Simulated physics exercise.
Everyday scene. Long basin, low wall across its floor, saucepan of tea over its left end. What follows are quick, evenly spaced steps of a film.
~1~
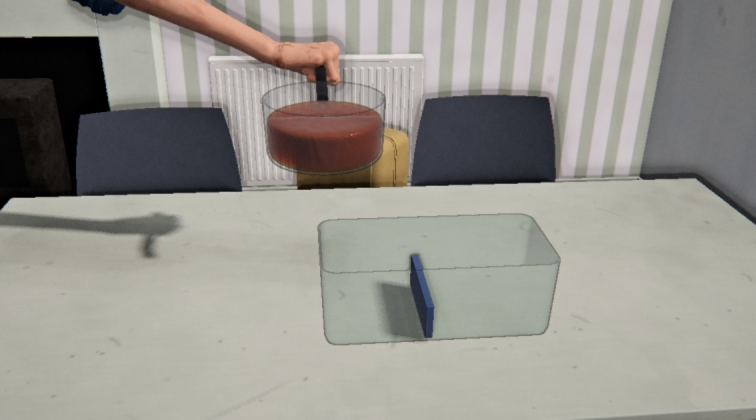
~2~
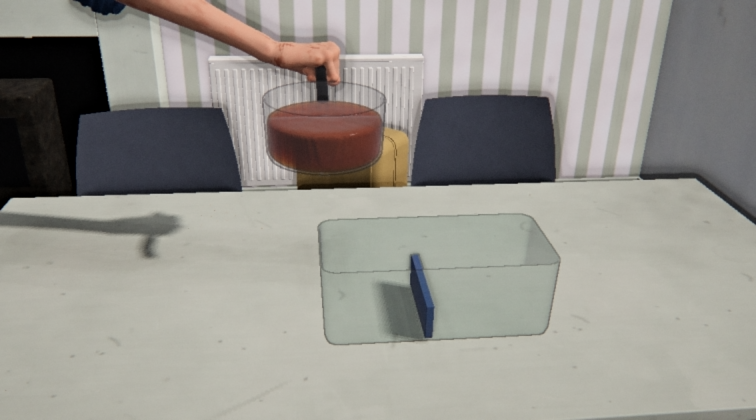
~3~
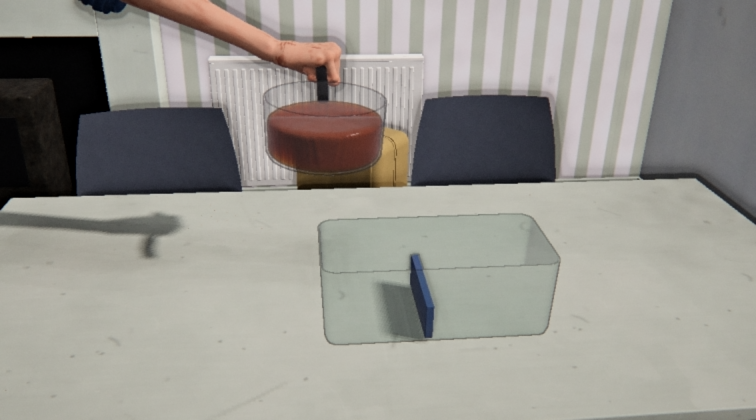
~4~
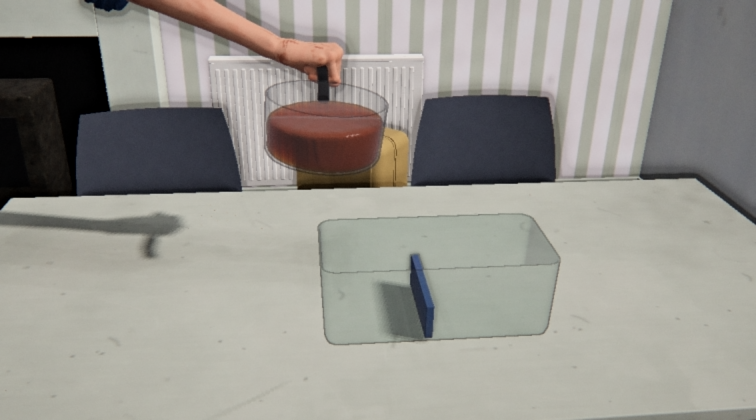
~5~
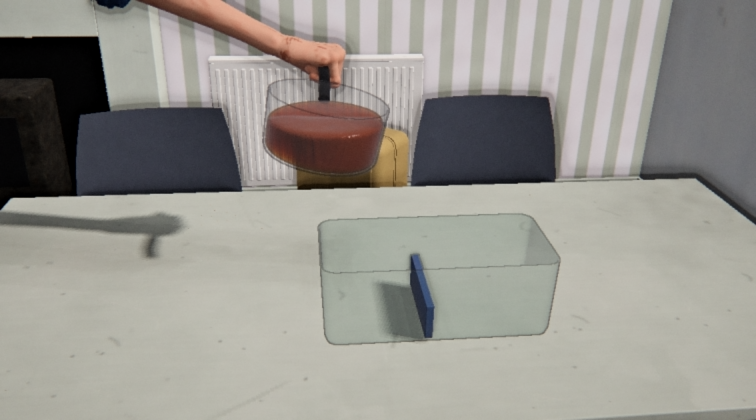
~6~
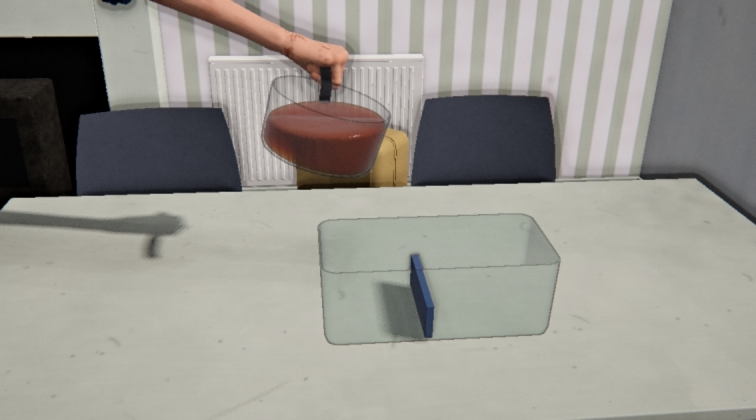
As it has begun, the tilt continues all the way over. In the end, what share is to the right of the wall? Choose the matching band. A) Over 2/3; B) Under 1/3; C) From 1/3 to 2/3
Option C: From 1/3 to 2/3.
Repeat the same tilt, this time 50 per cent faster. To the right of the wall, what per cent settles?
Near 35 in a hundred.
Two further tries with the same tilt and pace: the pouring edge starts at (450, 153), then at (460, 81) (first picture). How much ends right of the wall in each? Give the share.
First some 95, then 90 per cent.
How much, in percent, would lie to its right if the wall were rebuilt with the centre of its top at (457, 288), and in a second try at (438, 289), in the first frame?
Roughly 10 per cent first and roughly 25 per cent second.
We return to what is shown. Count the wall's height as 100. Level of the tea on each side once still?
Left part: 40 per cent; right part: 30.
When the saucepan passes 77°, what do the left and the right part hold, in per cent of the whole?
On the left 0 per cent, on the right 5 per cent.
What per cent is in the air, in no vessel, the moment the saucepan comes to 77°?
About 40 per cent.
A moment on, the tilt is 77° and 52 per cent is still to pour, 2 is left of the wall and 4 right of it.
Next, the tilt is 104° and 10 per cent is still to pour, 28 is left of the wall and 49 right of it.
Then the tilt is 105° and 1 per cent is still to pour, 46 is left of the wall and 49 right of it.
Later the tilt is 105° and 0 per cent is still to pour, 49 is left of the wall and 49 right of it.
In the end 49 per cent lies left of the wall, 49 right of it and 1 outside.
